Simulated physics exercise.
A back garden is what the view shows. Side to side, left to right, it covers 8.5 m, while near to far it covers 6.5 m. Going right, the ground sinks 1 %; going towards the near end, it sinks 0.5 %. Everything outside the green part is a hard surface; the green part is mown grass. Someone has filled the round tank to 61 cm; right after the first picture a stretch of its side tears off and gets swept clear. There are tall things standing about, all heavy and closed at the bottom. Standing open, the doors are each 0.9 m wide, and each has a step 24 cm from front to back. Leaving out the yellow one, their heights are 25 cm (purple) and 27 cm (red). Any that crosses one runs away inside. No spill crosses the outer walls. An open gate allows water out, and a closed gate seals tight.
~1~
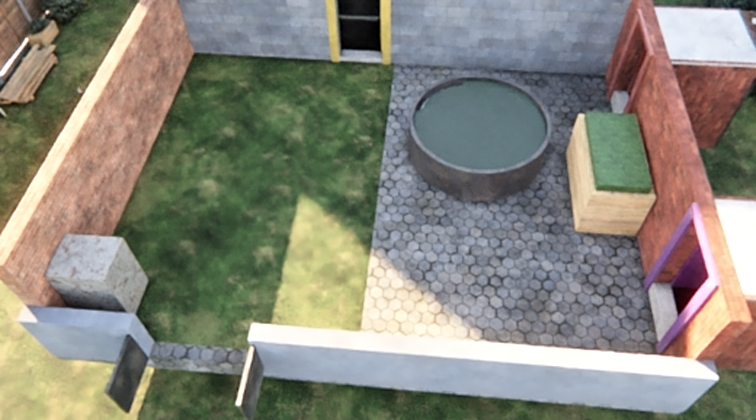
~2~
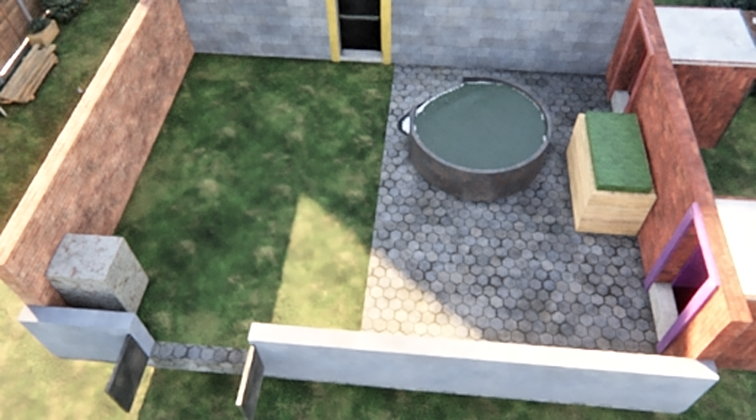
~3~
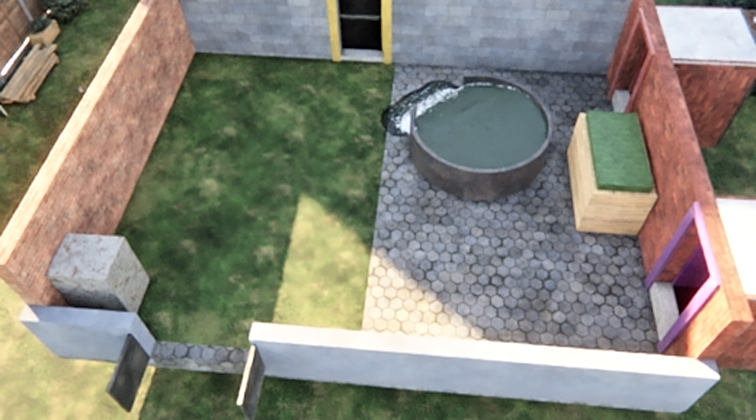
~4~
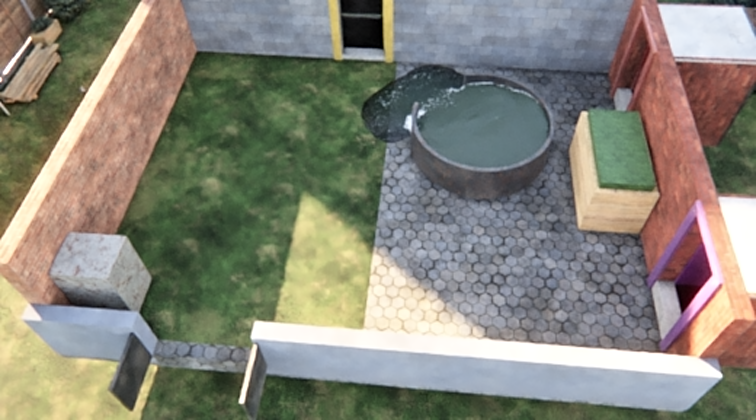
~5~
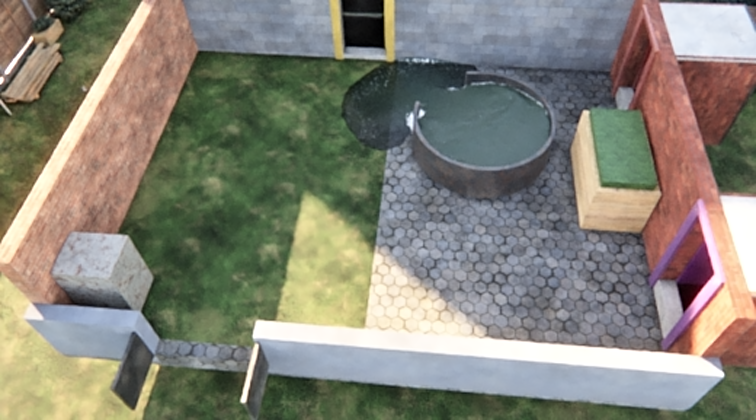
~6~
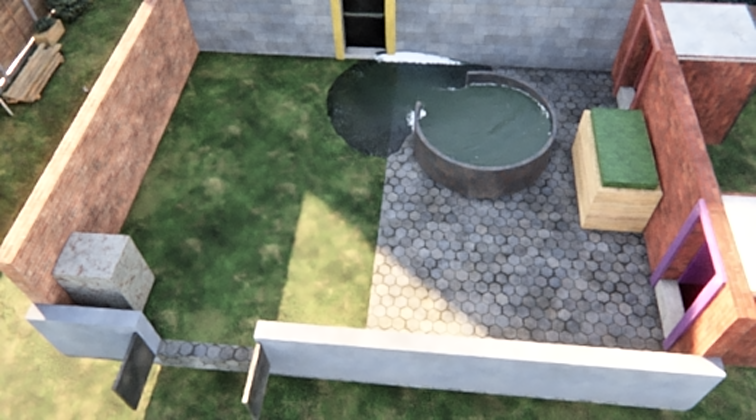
In a walled back garden, a round tank full of water stands still on grey paving beside a lawn. A piece of its far side breaks away, and water pours through the gap onto the ground. The dark pool widens over paving and grass until it reaches the yellow door.
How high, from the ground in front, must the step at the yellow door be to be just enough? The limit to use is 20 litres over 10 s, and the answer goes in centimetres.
About 20 cm.
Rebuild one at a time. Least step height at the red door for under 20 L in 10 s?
I'd raise red to close to 6.0 cm.
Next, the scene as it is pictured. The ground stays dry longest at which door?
Door: Purple.
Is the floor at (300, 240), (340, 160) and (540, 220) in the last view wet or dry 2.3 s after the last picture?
Untouched; soaked; untouched.
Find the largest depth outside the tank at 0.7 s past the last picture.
36 cm.
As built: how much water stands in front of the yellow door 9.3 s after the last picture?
A ruler would read roughly 6.5 cm.
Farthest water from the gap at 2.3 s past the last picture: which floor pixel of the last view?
The farthest wet point sits near (200, 51).
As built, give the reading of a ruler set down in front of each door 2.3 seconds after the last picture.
In cm - yellow: 18, purple: 0, red: 0.
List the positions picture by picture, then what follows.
In the first frame, the round tank at (479, 124) is whole and still, 61 cm deep; the yellow door at (359, 20) is dry.
In the second frame, the front is at a hidden place, 0.3 m from the gap on the far side; 0.3 m2 of floor is wet, 61 cm left at the back.
In the third frame, water pours out on the far side and has run 0.7 m, to (431, 84); about 9 cm deep outside, 61 cm at the back.
In the fourth frame, water pours out on the far side and has run 1.2 m, to (418, 70); about 7 cm deep outside, 61 cm at the back.
In the fifth frame, the gap is on the far side, the front 1.7 m out at (394, 60); the back of the round tank holds 61 cm.
In the sixth frame, water pours out on the far side and has run 2.1 m, to (366, 59); about 5 cm deep outside, 61 cm at the back; water is at the yellow door at (364, 17).
Then, 0.7 s after the last picture water covers 15 % of the floor, deepest (36 cm) near (413, 61); 22 cm at the yellow door, 13 litres in over its 10 cm step.
Then, 2.3 s after the last picture water covers 35 % of the floor, deepest (22 cm) near (412, 67); 18 cm at the yellow door, 89 litres in over its 10 cm step.
Then, 9.3 s after the last picture water covers 80 % of the floor, deepest (8 cm) near (613, 135); 7 cm at the yellow door, 121 litres in over its 10 cm step.
At the yellow door as built, the water peaked near 22 cm, 0.7 s after the last picture.
With a step of 16 cm, 46 litres would have come in within the 10 s; with 22 cm, 11 litres. So under 20 litres takes about 20 cm.
